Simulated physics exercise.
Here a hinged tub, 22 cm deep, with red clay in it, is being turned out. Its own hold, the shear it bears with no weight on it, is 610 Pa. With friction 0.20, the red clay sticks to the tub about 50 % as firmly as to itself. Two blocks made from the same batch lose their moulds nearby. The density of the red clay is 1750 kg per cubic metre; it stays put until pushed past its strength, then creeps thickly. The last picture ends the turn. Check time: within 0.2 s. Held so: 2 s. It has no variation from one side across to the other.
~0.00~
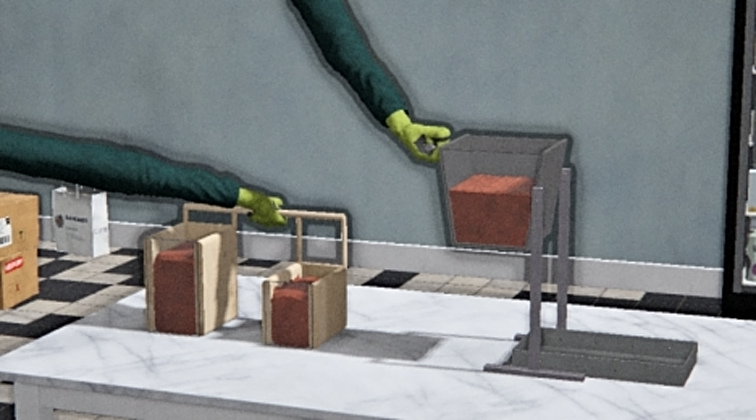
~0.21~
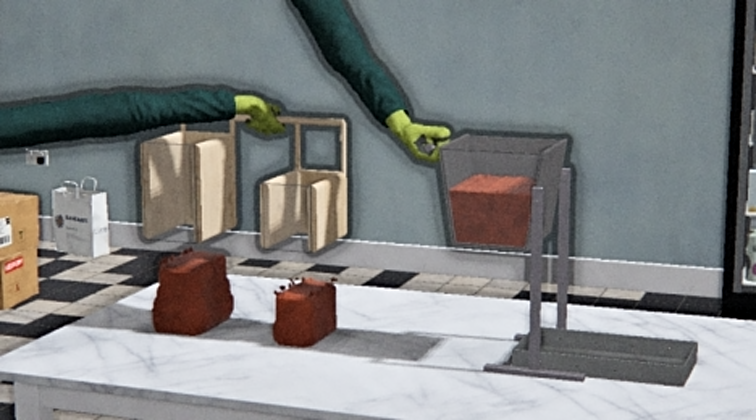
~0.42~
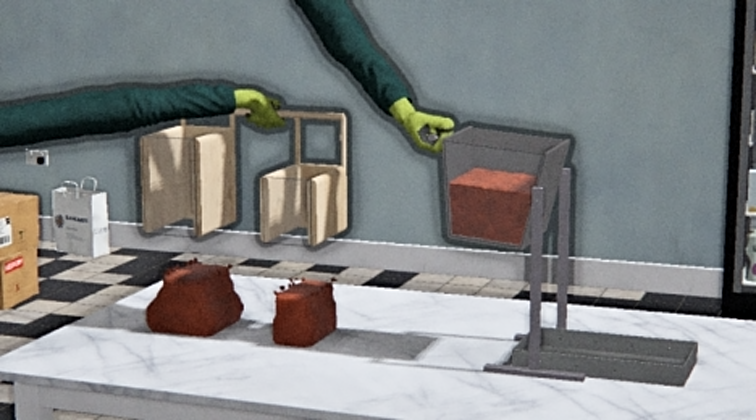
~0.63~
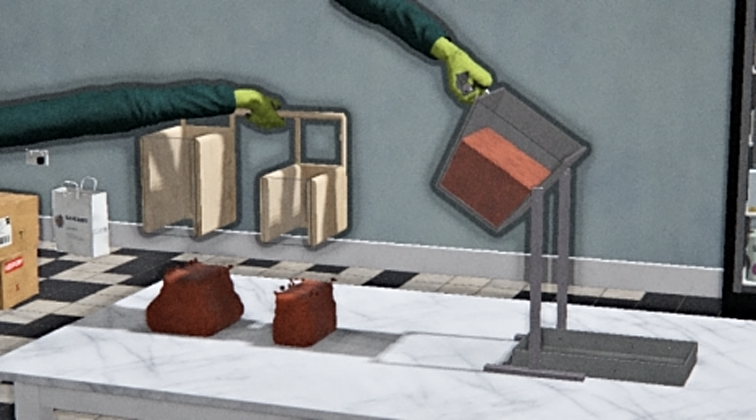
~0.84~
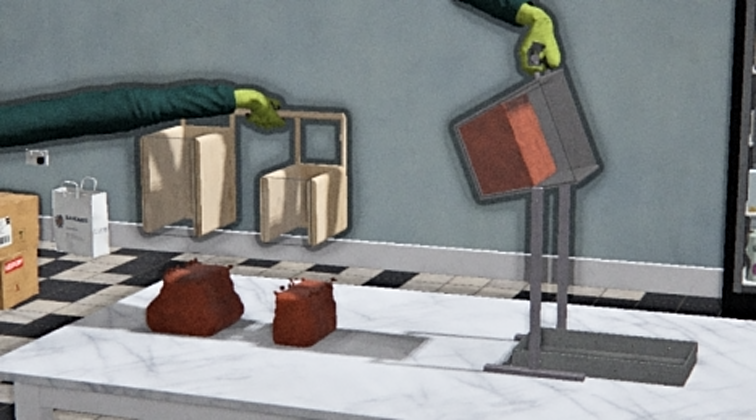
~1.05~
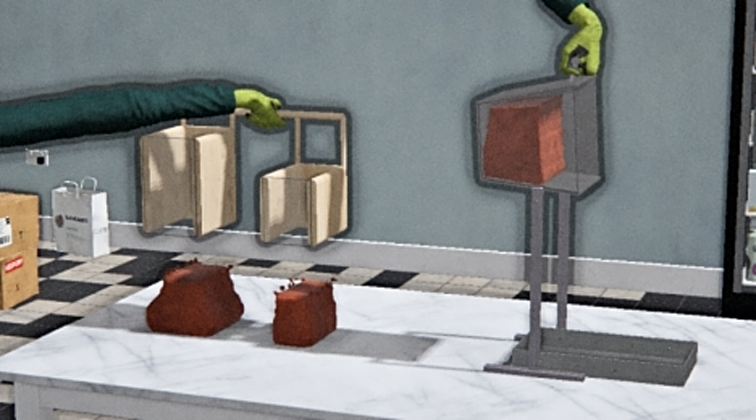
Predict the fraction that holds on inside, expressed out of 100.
Around 100 out of 100.
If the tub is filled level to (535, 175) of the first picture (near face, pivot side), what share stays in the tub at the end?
65 %.
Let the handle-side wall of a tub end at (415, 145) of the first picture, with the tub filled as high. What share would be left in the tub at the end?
I'd say around 55 percent would remain in the tub at the end.
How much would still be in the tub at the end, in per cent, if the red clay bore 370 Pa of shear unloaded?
70 %.
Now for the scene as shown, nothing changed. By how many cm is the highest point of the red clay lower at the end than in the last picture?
About 5 cm.
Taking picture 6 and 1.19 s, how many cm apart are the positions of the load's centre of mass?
The shift is near 3 cm.
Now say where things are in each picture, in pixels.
The first picture shows handle-side rim at (443, 148), tilt 0 degrees; crest of the red clay at (514, 193); block heights 21 cm, 13 cm (left to right).
The second picture shows handle-side rim at (443, 148), tilt 0 degrees; crest of the red clay at (514, 193); block heights 18 cm, 13 cm (left to right).
The third picture shows handle-side rim at (446, 140), tilt 5 degrees; crest of the red clay at (453, 183); block heights 15 cm, 13 cm (left to right).
The fourth picture shows handle-side rim at (480, 100), tilt 34 degrees; crest of the red clay at (465, 141); block heights 15 cm, 13 cm (left to right).
The fifth picture shows handle-side rim at (541, 82), tilt 68 degrees; crest of the red clay at (504, 105); block heights 15 cm, 13 cm (left to right).
The sixth picture shows handle-side rim at (575, 88), tilt 86 degrees; crest of the red clay at (536, 105); block heights 15 cm, 13 cm (left to right).
After 1.19 s, the tub is at 86 degrees and holds 100 %.
After 1.36 s, the tub is at 86 degrees and holds 100 %.
After 1.53 s, the tub is at 86 degrees and holds 100 %.
After 1.70 s, the tub is at 86 degrees and holds 100 %.
After 3.05 s, the tub is at 86 degrees and holds 100 %.
